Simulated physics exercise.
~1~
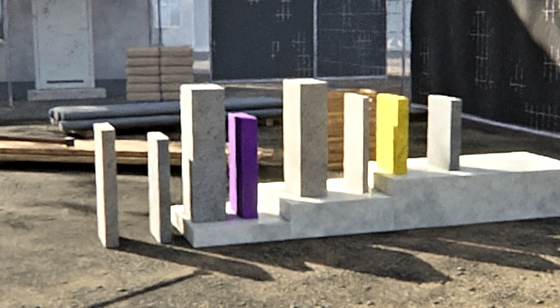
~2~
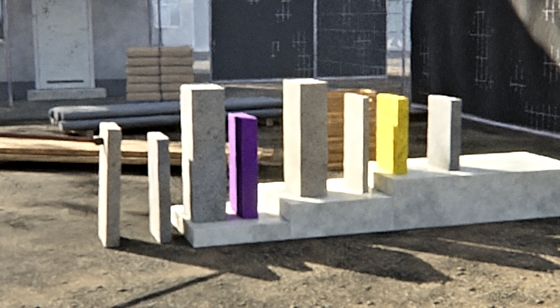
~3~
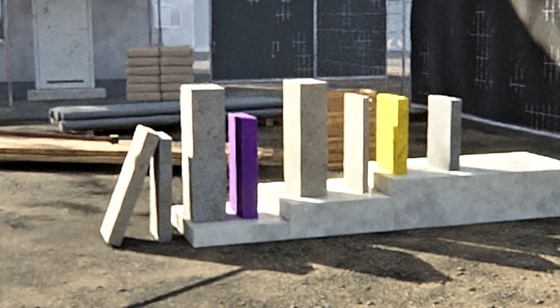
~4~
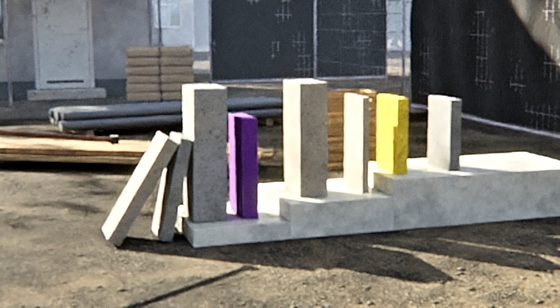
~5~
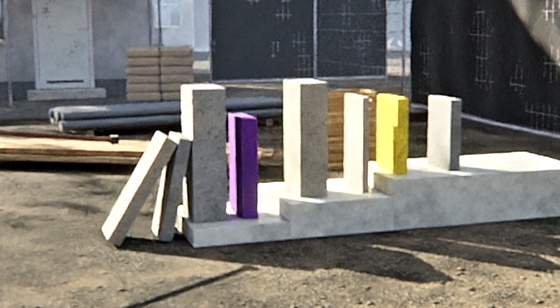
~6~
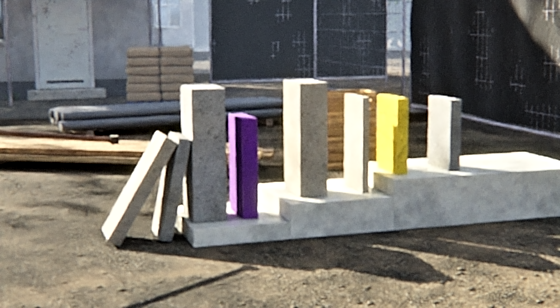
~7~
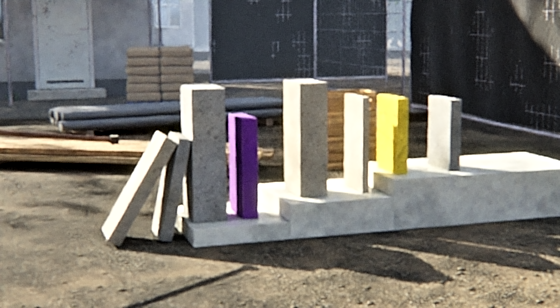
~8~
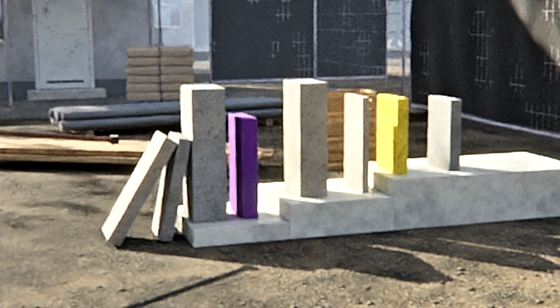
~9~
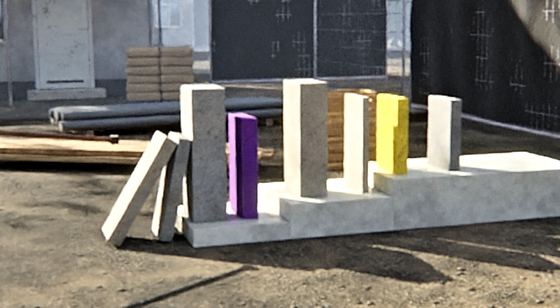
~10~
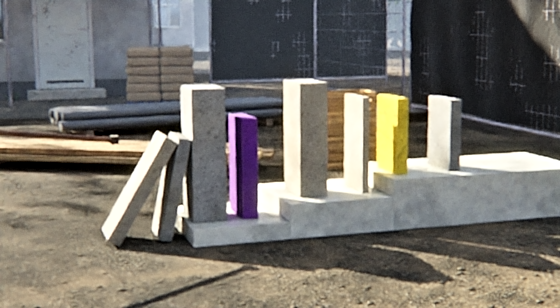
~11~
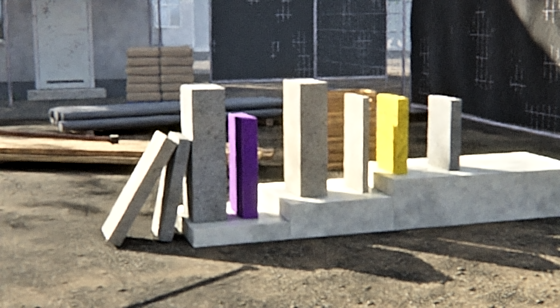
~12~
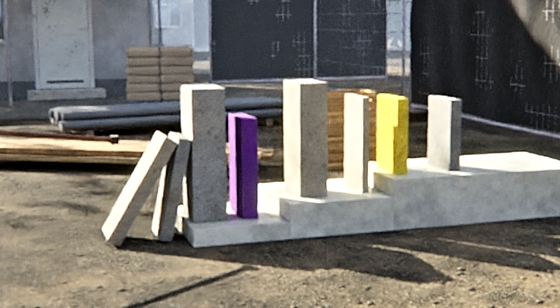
On a building site, two leftmost slabs tip right and lean, the rest staying upright.
